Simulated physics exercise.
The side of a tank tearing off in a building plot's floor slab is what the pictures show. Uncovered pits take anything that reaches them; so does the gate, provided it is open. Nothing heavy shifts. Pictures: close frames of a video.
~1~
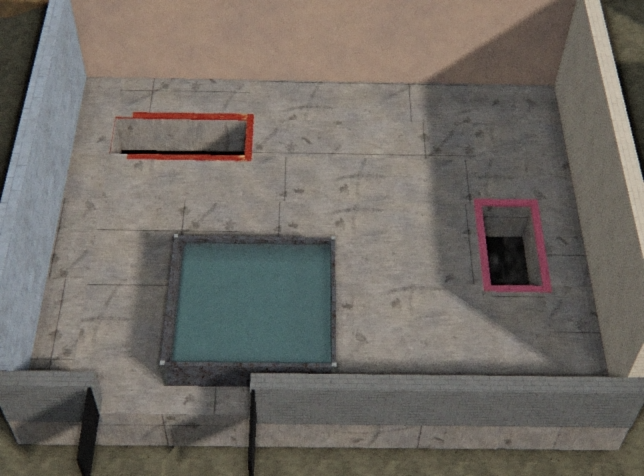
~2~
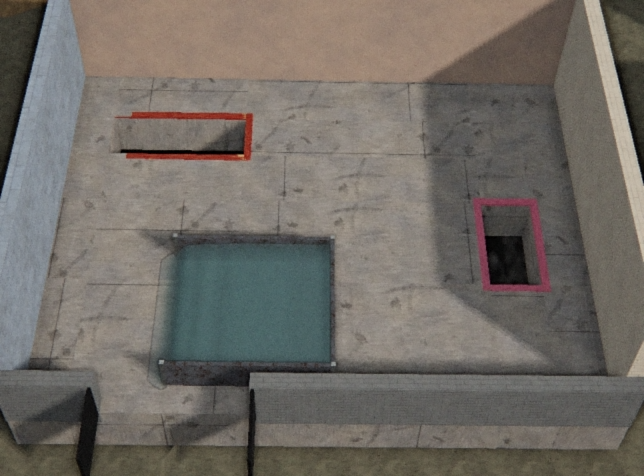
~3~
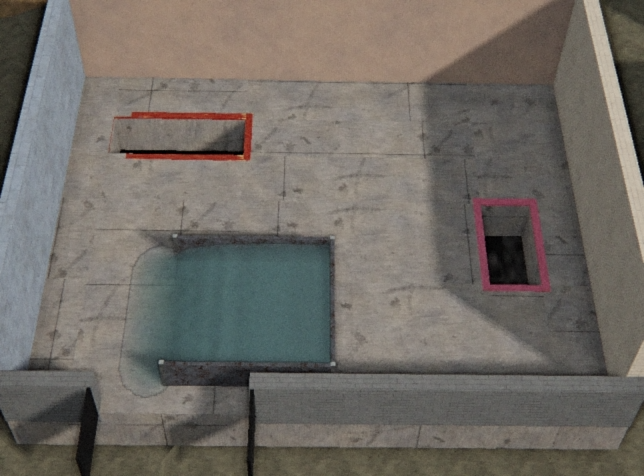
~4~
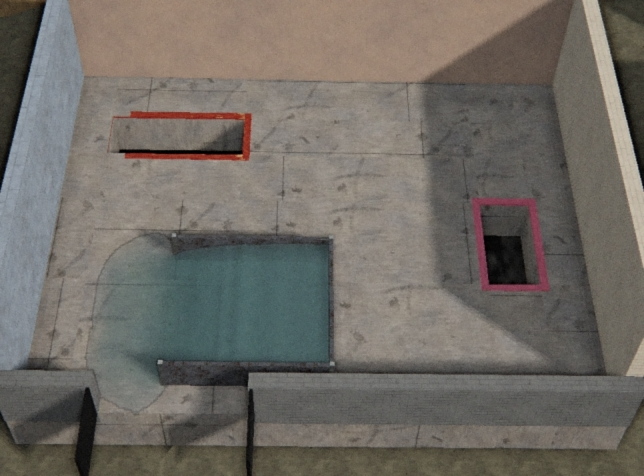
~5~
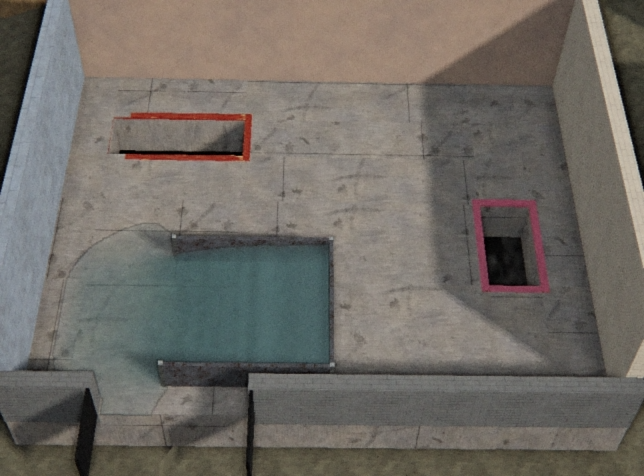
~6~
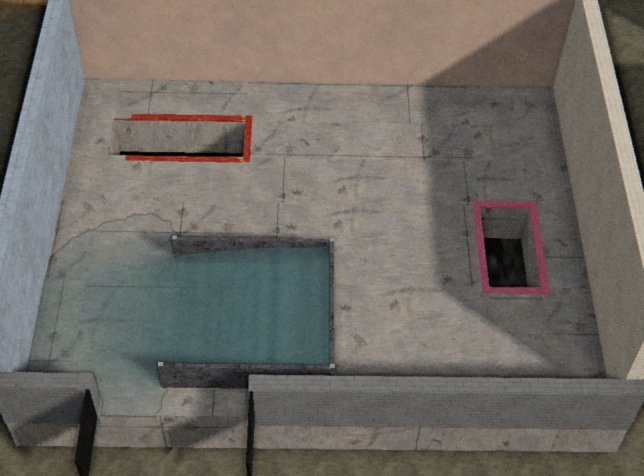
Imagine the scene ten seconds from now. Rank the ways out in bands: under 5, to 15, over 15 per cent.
As I see it, as it plays out the gate goes past fifteen per cent, as it plays out the red pit goes past fifteen per cent, as it plays out the pink pit never reaches five per cent.
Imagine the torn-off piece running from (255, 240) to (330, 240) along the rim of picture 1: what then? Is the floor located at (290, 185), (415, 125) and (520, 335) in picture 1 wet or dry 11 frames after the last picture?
In turn: Wet, wet, dry.
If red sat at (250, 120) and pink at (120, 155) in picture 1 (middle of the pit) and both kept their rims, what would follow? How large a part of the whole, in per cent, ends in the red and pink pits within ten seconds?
I reckon red ends up with 12 percent and pink with 30 percent.
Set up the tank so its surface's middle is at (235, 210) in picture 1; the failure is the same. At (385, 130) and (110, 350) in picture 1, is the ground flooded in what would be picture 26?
Untouched, swamped.
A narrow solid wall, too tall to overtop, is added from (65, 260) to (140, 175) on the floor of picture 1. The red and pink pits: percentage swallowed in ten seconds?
The red pit gets 20 per cent, the pink pit 0 per cent.
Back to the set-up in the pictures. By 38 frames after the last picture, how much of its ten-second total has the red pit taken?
Share by then: 65 in a hundred.
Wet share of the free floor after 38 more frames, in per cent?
35 %, roughly.
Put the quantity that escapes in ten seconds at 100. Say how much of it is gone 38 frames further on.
Working it through, I arrive at 70 per cent.
A moment on, water covers 15 % of the floor; the gate 1 %, the red pit 0 %, the pink pit 0 %.
Next, water covers 20 % of the floor; the gate 1 %, the red pit 0 %, the pink pit 0 %.
Then, water covers 25 % of the floor; the gate 6 %, the red pit 5 %, the pink pit 0 %.
Later, water covers 35 % of the floor; the gate 14 %, the red pit 22 %, the pink pit 0 %.
In the end, water covers 45 % of the floor; the gate 18 %, the red pit 35 %, the pink pit 0 %.
